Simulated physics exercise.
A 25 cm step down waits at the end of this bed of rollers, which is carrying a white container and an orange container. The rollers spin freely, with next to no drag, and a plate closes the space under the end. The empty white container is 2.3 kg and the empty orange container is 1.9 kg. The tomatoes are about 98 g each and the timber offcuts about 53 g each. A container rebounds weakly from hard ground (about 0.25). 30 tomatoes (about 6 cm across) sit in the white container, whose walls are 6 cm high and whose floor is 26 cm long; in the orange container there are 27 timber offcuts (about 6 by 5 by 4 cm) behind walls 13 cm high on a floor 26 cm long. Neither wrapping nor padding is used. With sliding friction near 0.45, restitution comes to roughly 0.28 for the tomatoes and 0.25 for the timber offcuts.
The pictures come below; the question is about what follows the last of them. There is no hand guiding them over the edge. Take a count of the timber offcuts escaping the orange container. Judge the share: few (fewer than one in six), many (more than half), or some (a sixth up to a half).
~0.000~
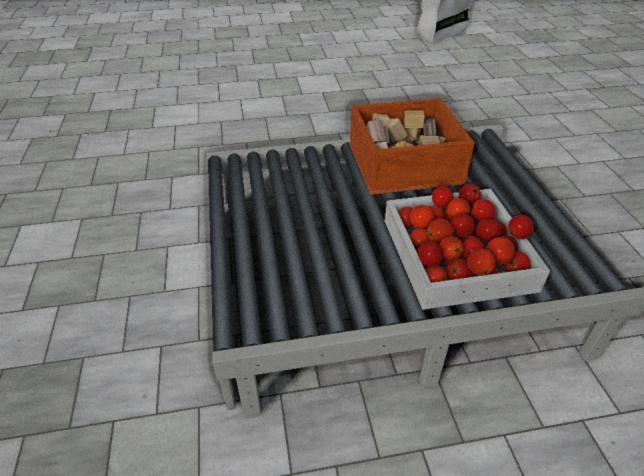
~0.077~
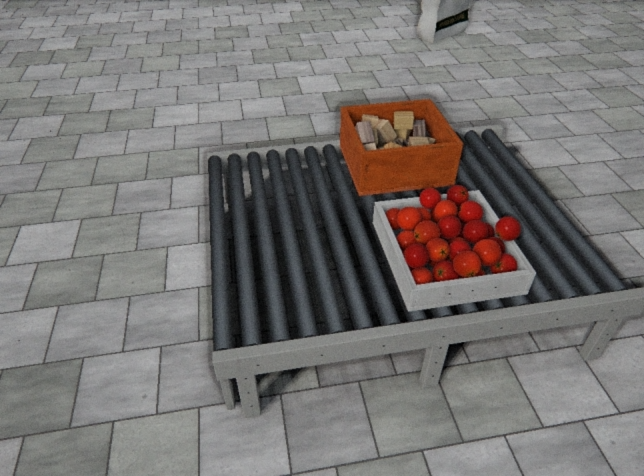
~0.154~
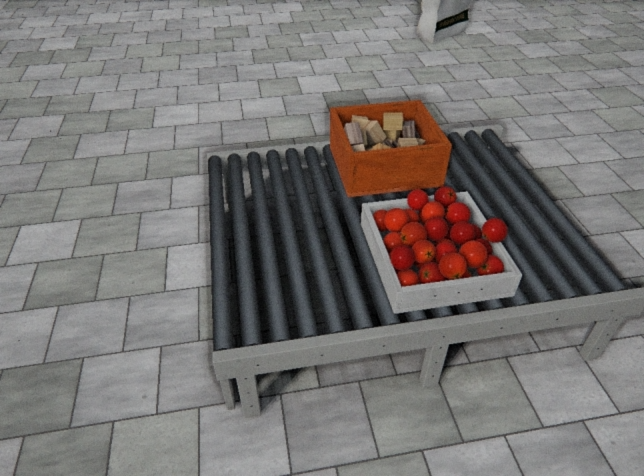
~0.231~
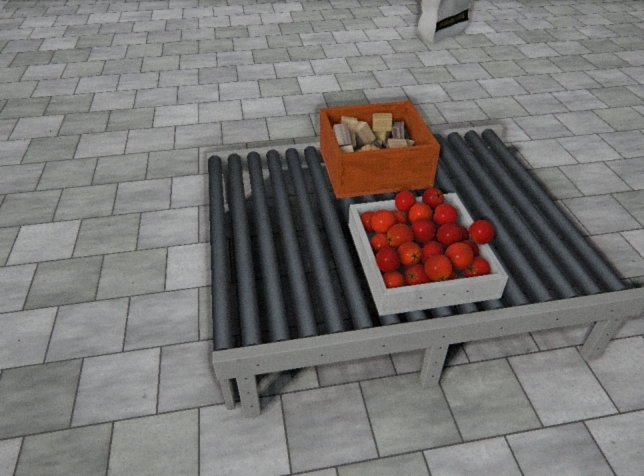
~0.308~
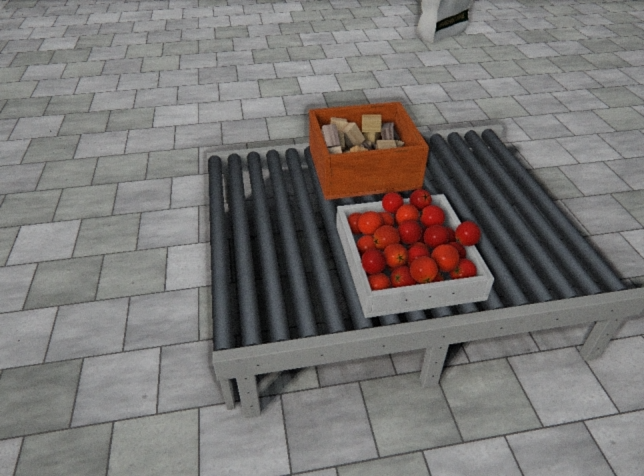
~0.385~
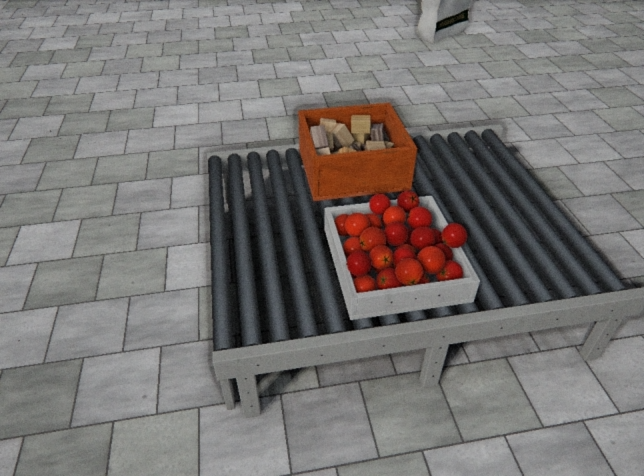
Some.
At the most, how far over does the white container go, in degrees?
Peak lean: Roughly 55°.
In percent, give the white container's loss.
The white container comes in at 50 in a hundred.
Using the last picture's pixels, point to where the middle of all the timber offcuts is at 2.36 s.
Centred roughly at (131, 249).
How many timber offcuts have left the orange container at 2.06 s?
Near 5, give or take.
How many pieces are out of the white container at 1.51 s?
The white container is at around 0.
After 0.95 s, the front runs out over the edge.
After 1.51 s, the white container is level with 0 of 30 out and the orange container leans 4° with 0 of 27 out.
After 1.71 s, the white container leans 48° with 3 of 30 out and the orange container leans 51° with 0 of 27 out.
After 2.06 s, the white container leans 51° with 14 of 30 out and the orange container has gone over with 5 of 27 out.
Final count (at 2.36 s), the white container leans 51° with 14 of 30 out and the orange container has gone over with 9 of 27 out. Asked share, 9 of 27, 33 per cent.
